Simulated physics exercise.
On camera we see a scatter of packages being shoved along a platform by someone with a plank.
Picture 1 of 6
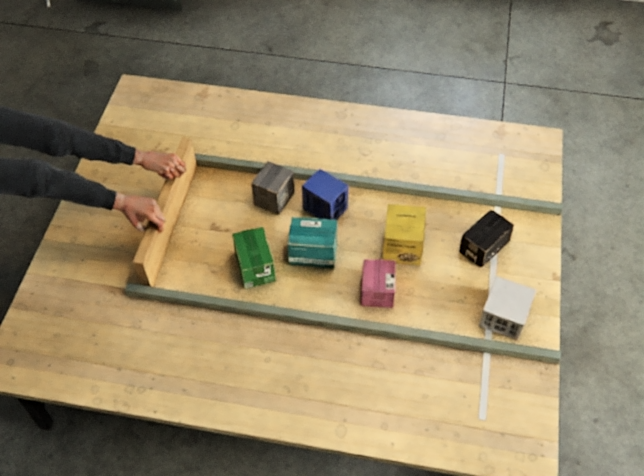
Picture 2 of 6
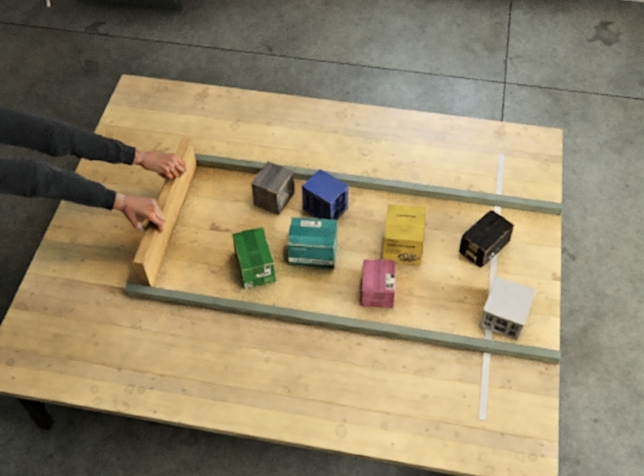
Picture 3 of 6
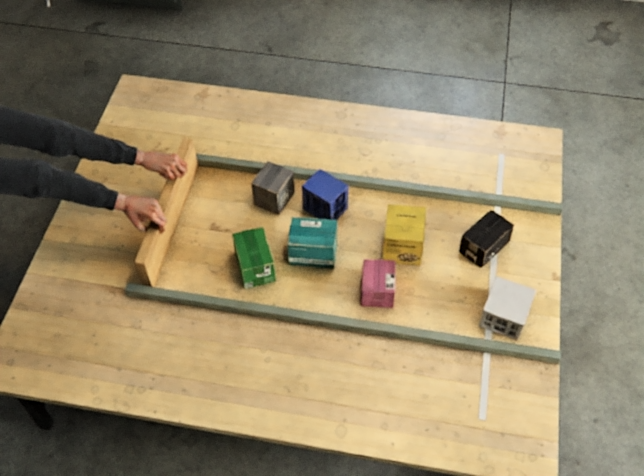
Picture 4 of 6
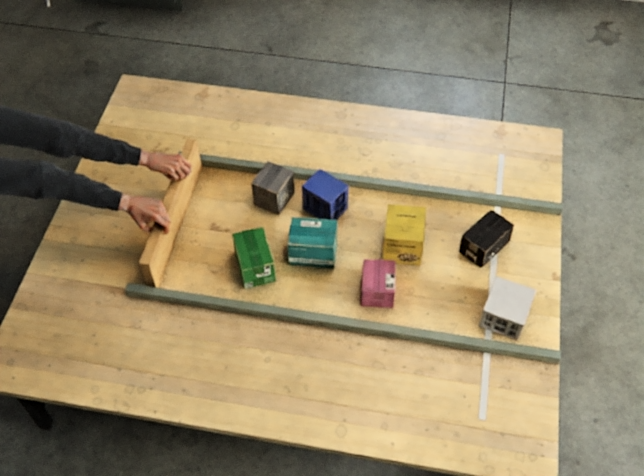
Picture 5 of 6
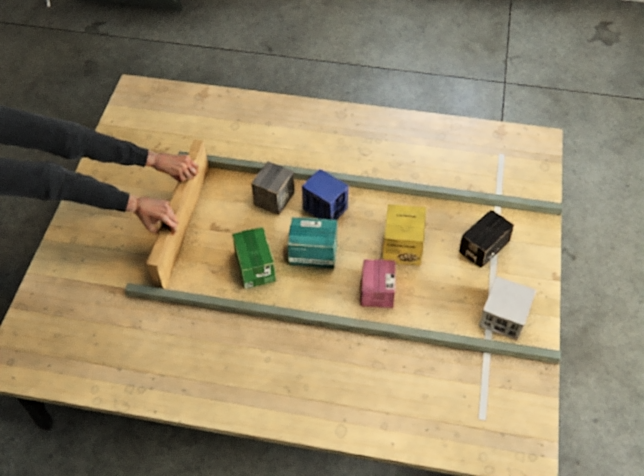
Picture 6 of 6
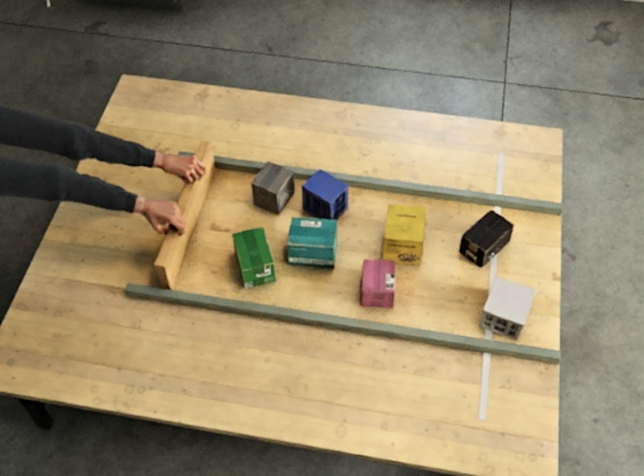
Wooden plank edging slightly right between two rails, pushed by a person's hands, while the eight scattered coloured boxes stay still.
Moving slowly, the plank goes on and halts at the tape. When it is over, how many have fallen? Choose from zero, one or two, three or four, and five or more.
When it is over, one or two have fallen.
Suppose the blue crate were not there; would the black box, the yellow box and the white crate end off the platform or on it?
The black box is gone; the yellow box keeps its place; and the white crate is gone.
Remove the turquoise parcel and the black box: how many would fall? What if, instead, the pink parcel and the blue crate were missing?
The count is 1 in the first case and 1 in the second.
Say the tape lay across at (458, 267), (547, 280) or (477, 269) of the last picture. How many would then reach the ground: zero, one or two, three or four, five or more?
Going through the places as listed, I'd say not one, then five or over, then either one or two.
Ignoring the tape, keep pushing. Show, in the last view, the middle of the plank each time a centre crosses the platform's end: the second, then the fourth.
About (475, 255), then (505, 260).
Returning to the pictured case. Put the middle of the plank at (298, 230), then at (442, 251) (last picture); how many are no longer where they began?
At the first point the count is 4, at the second it's 8.
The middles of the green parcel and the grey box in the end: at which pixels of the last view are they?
In the last picture, roughly (511, 308) and (516, 219).
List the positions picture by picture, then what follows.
White crate (507, 308); black box (486, 238); yellow box (404, 235); plank (168, 211); tape (493, 272), in the first frame.
Black box (486, 238); turquoise parcel (313, 243), in the second frame.
Yellow box (404, 235); plank (169, 211), in the third frame.
White crate (507, 308); blue crate (325, 197), in the fourth frame.
Black box (486, 238); grey box (273, 188), in the fifth frame.
White crate (507, 308); black box (486, 238); yellow box (404, 235); plank (187, 214); tape (493, 272), in the sixth frame.
Early on, none off yet; white crate at rest near (507, 308); black box at rest near (486, 238); yellow box at rest near (404, 235).
Finally, the number that fall off is one or two; lost, black box and white crate.
